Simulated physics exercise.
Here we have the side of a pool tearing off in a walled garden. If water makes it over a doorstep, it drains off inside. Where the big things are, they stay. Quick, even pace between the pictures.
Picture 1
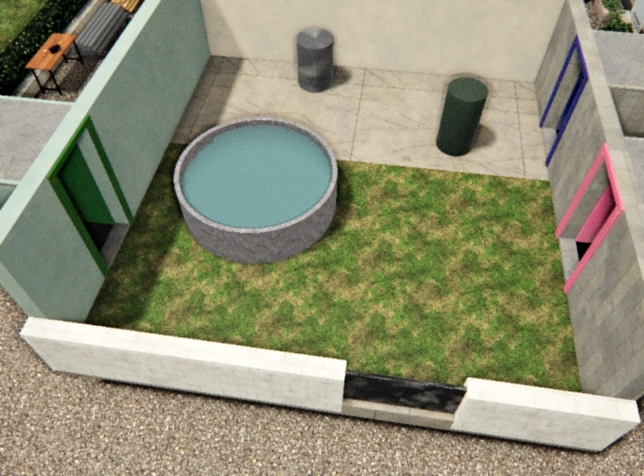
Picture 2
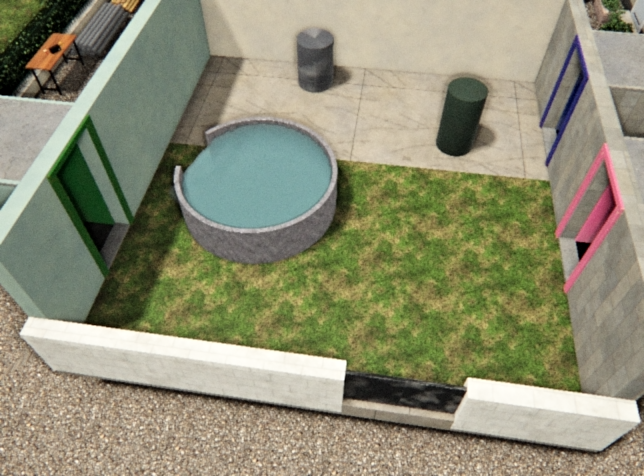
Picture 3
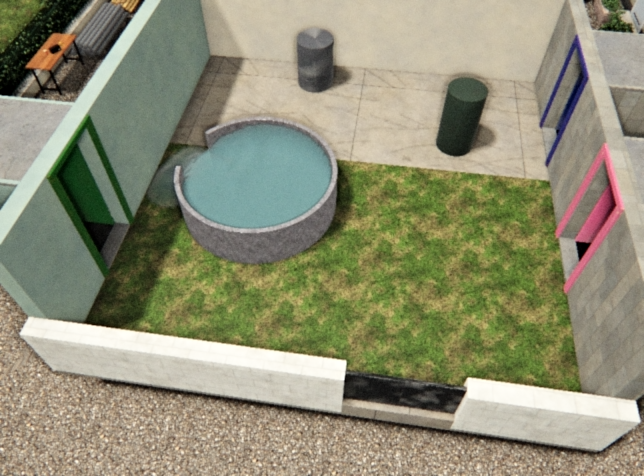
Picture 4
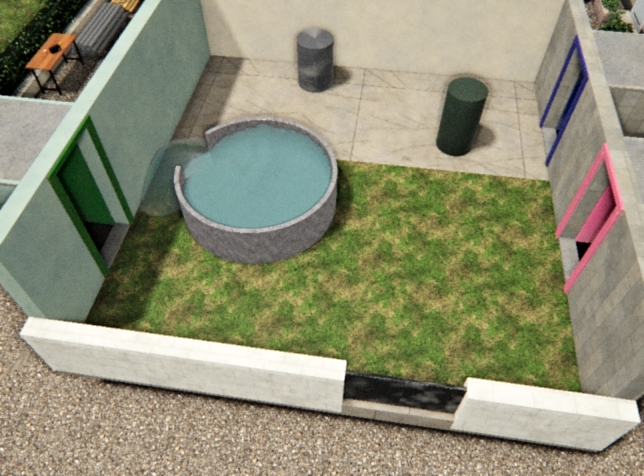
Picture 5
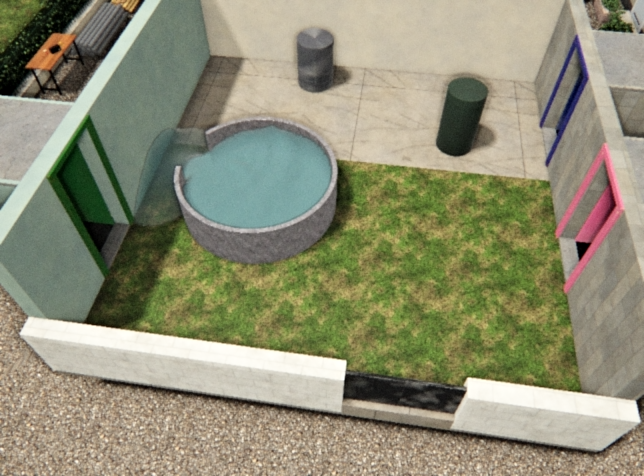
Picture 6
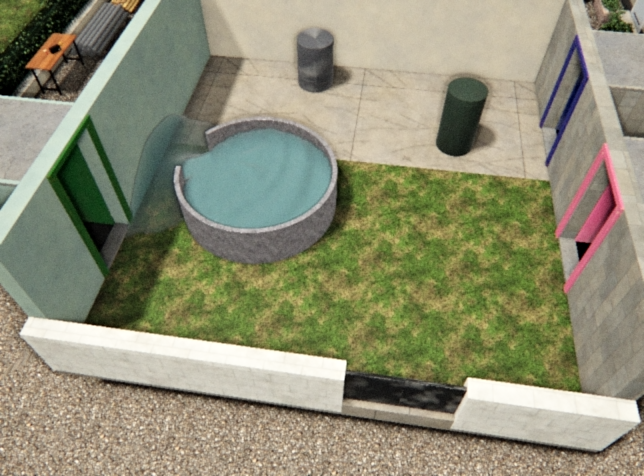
A round stone pool full of water stood whole in a walled grassy yard, then a gap opened in its left side and water poured out through it, spreading toward the pale green wall.
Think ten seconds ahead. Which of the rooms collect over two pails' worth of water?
The pink door collects two pails or less; the blue door collects two pails or less; the green door collects over two pails.
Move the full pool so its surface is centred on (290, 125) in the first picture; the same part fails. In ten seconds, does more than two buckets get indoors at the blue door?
Result - blue overshoots.
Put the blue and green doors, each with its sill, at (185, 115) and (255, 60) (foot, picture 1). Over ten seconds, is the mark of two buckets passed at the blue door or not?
Note: Blue door breaks the limit.
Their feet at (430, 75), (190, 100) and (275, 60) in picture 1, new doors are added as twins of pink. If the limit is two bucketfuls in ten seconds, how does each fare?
So it goes runs below, then runs above, then runs above.
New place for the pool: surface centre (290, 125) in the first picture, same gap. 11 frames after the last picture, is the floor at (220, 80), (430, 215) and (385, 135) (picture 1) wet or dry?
I'd say swamped for the first, still dry for the second and still dry for the third.
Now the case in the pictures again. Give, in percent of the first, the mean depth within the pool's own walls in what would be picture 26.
Near 50 in a hundred.
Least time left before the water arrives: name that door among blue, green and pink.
Answer: The green-painted one.
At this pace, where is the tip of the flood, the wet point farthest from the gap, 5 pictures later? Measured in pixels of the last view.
My guess would be about (209, 60).
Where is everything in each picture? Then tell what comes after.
The pool at (257, 173) is whole and still, in the first frame.
The front is at a hidden place, out from the gap at (197, 172), in the second frame.
The front is at a hidden place, out from the gap at (197, 173), in the third frame.
Water pours out at (197, 173) and has run to (177, 141), in the fourth frame.
Water pours out at (197, 173) and has run to (176, 130), in the fifth frame.
The front is at (182, 117), out from the gap at (197, 172), in the sixth frame.
A moment on, water covers 15 % of the floor; the pink door not reached, the blue door not reached, the green door wet at the sill, nothing in.
Next, water covers 25 % of the floor; the pink door not reached, the blue door not reached, the green door under two buckets in.
Then, water covers 40 % of the floor; the pink door not reached, the blue door not reached, the green door under two buckets in.
Later, water covers 70 % of the floor; the pink door not reached, the blue door wet at the sill, nothing in, the green door over two buckets in.
In the end, water covers 95 % of the floor; the pink door wet at the sill, nothing in, the blue door under two buckets in, the green door over two buckets in.
